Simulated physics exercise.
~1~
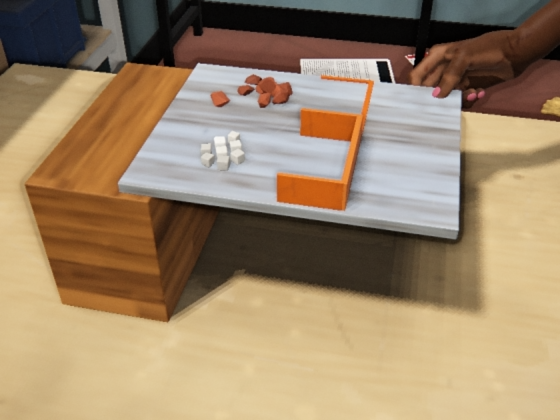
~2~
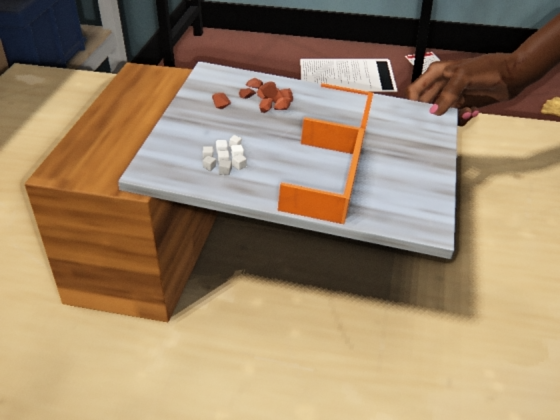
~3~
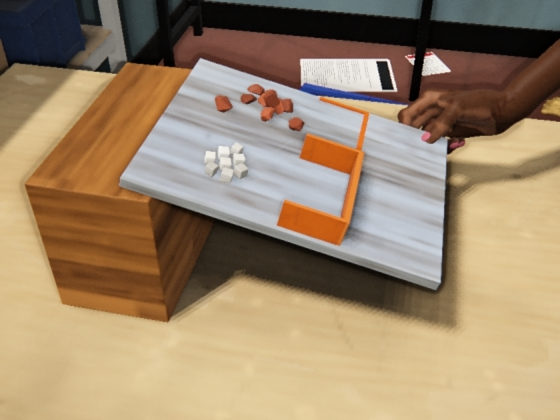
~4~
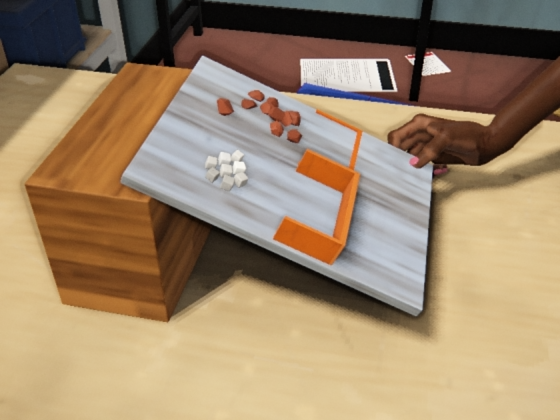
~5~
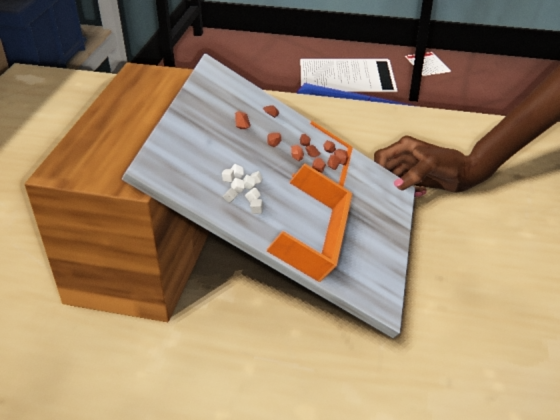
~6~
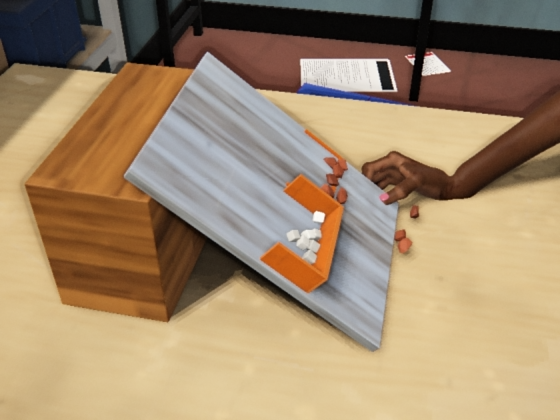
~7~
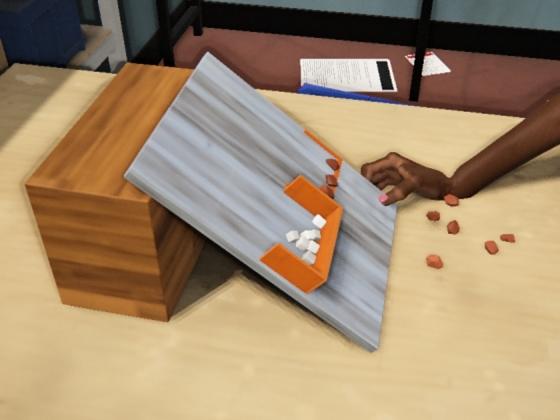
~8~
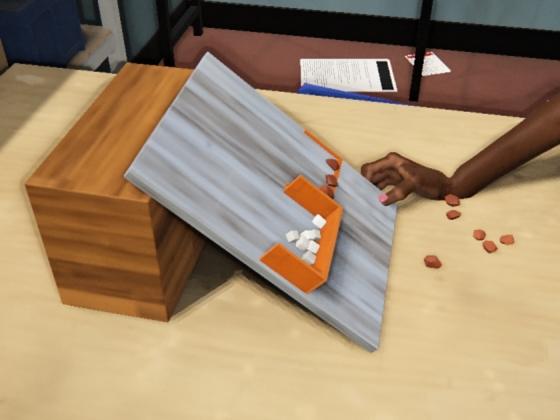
A grey board propped on a wooden block is lowered at its right end by a hand, growing steeper until white cubes and reddish chunks slide down; the cubes stay gathered behind an orange barrier, while most of the chunks get past theirs and scatter on the counter.
